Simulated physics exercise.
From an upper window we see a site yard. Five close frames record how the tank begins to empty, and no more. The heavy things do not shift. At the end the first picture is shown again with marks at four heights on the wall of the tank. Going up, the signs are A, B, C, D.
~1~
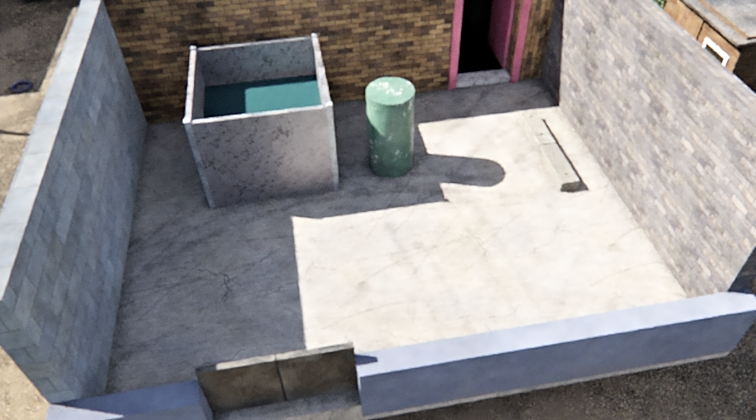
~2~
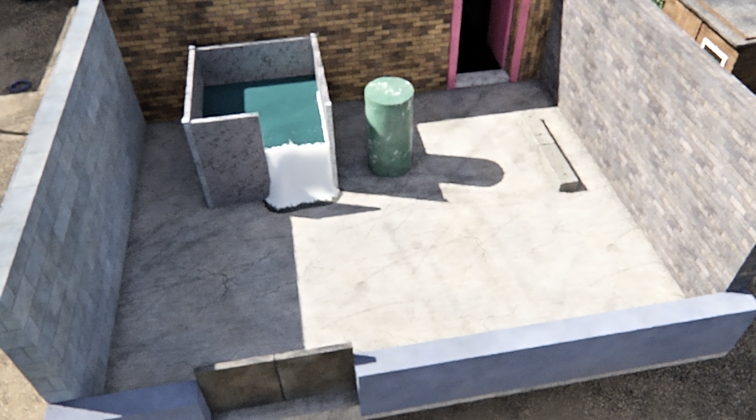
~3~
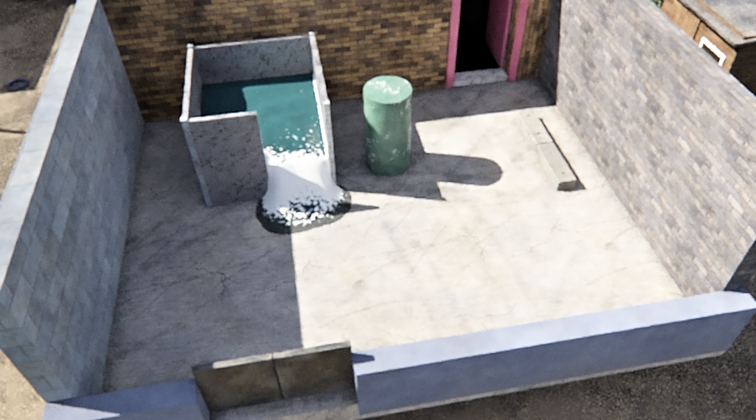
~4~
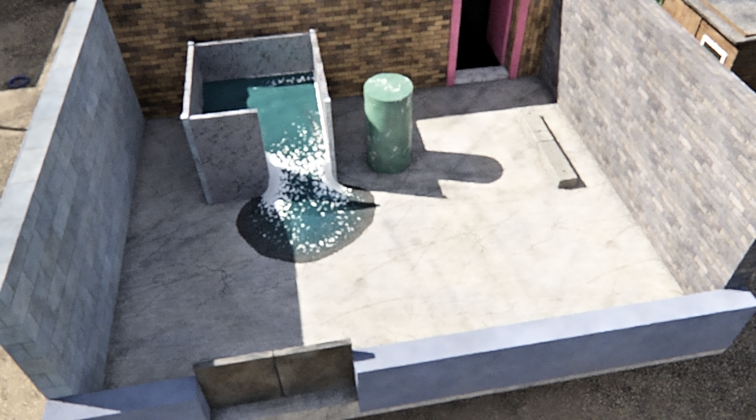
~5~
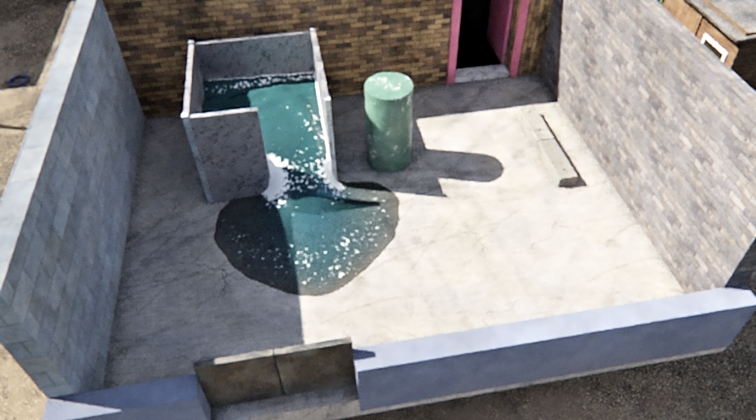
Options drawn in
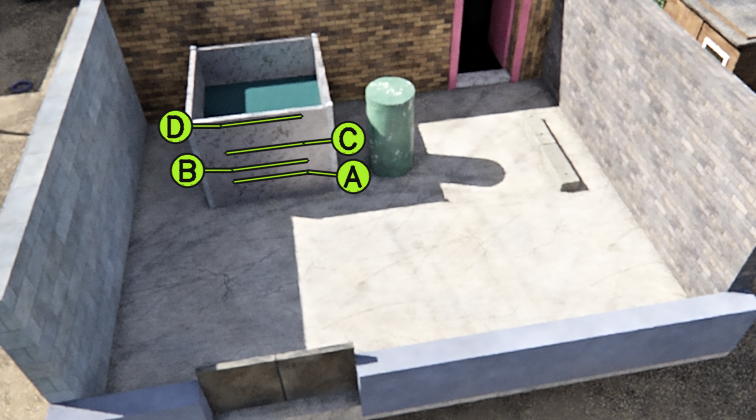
Teal water bursts from the front of a grey, open-topped tank at the back left of a walled site yard, seen from an upper window. A green cylinder stands right of the tank, a pink doorway opens in the brown brick wall behind, and a shut gate sits at the front. Part of the tank's front opens, and foaming water pours down, spreading forward and sideways in a widening dark pool.
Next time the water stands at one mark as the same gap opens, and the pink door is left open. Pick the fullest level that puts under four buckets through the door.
The limit is C.
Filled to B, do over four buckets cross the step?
No.
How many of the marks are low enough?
Three of the four.
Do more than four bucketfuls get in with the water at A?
No, not at all.
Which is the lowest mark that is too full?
That would be D.
On the marked copy, A at (271, 176); B at (269, 165); C at (266, 148); D at (260, 121); from the bottom up A, B, C, D.
With A, nothing gets over.
With B, nothing gets over.
With C, a bucket or two gets in.
With D, about 9 bucketfuls get in.
